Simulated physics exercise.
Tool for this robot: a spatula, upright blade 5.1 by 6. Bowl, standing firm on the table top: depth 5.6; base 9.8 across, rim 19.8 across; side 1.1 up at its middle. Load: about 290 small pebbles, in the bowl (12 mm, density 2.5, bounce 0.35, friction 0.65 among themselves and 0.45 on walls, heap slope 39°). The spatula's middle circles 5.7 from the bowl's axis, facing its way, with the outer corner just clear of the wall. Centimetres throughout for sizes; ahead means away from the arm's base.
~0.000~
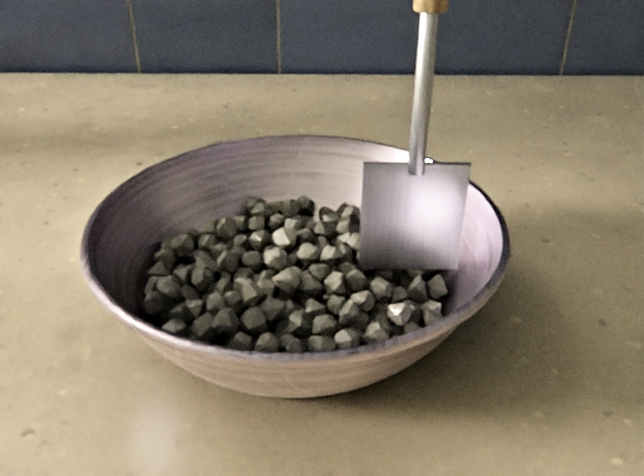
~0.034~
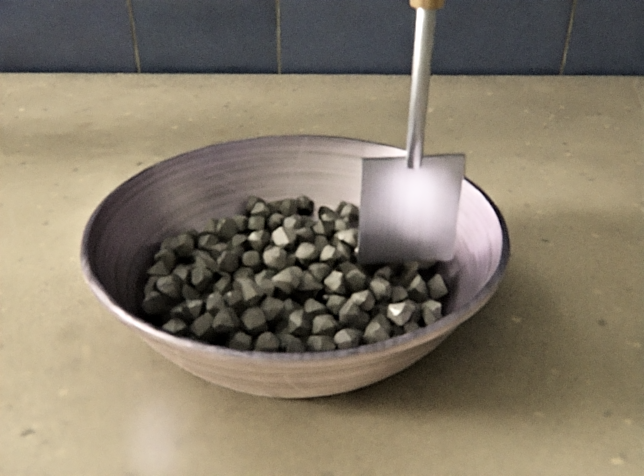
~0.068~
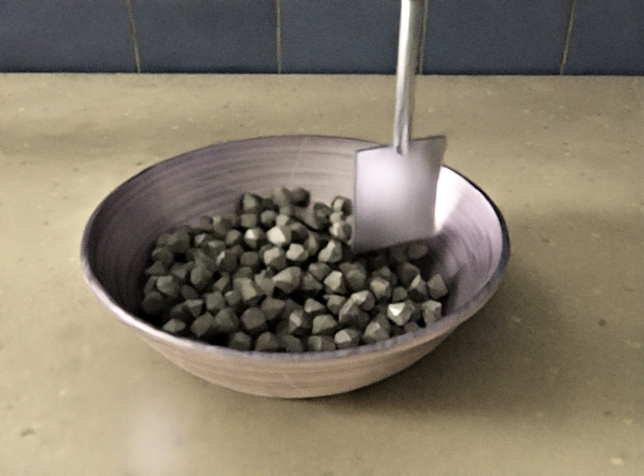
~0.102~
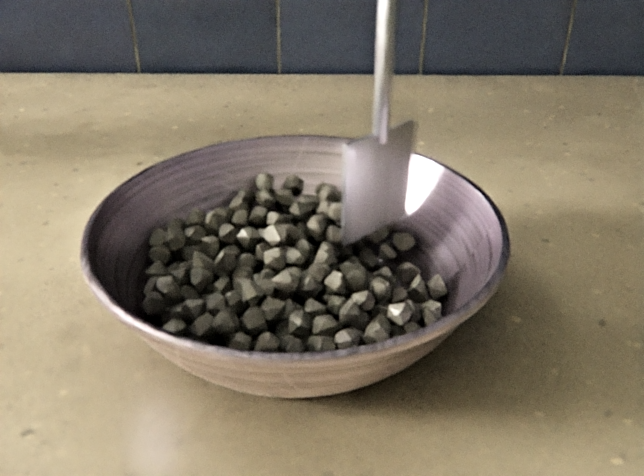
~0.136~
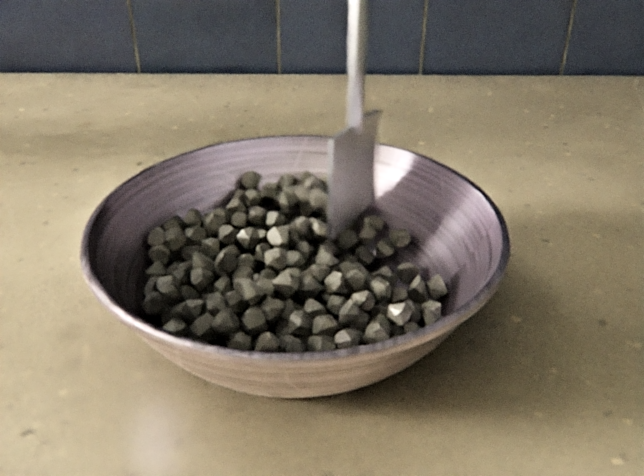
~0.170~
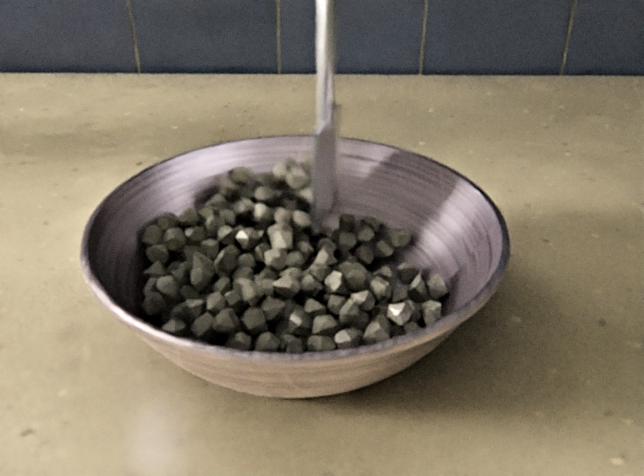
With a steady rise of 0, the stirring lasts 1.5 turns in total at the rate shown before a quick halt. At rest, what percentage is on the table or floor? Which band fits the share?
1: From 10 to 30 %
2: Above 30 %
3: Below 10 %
1.
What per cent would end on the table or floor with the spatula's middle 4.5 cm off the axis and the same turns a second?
That would give close to 25 per cent.
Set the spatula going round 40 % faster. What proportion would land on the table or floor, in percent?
It would come to around 30 percent.
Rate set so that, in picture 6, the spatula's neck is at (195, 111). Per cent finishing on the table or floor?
About 45 per cent.
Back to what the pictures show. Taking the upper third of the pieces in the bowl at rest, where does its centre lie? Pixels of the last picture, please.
About (205, 308).
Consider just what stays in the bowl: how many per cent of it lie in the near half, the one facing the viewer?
Estimate: Some 70 %.
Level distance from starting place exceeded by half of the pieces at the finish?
I'd put it at roughly 8 centimetres.
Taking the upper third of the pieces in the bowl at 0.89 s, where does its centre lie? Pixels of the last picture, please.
I'd put it close to (275, 179).
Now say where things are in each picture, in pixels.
In the first frame, spatula neck at (419, 133), 0° round; upper third of the load around (280, 268), from x 155 to 435, top at y 205; 286 in the bowl.
In the second frame, spatula neck at (417, 127), 7° round; upper third of the load around (279, 265), from x 155 to 435, top at y 205.
In the third frame, spatula neck at (403, 114), 24° round; upper third of the load around (282, 260), from x 155 to 435, top at y 195.
In the fourth frame, spatula neck at (383, 104), 41° round; upper third of the load around (268, 254), from x 155 to 435, top at y 180.
In the fifth frame, spatula neck at (356, 96), 58° round; upper third of the load around (268, 255), from x 155 to 435, top at y 180.
In the sixth frame, spatula neck at (326, 92), 76° round; upper third of the load around (263, 251), from x 155 to 435, top at y 165; 286 in the bowl.
After 0.53 s, 257° round, highest piece 7 above the table; 271 in the bowl, 12 on the table or floor, 3 in flight or on the tool.
After 0.89 s, 79° round, highest piece 8 above the table; 252 in the bowl, 30 on the table or floor, 4 in flight or on the tool.
After 1.27 s, 180° round, highest piece 6 above the table; 227 in the bowl, 59 on the table or floor.
After 1.97 s, 180° round, highest piece 6 above the table; 227 in the bowl, 59 on the table or floor.
At rest, 227 in the bowl, 59 on the table or floor. That is 21 % on the table or floor.
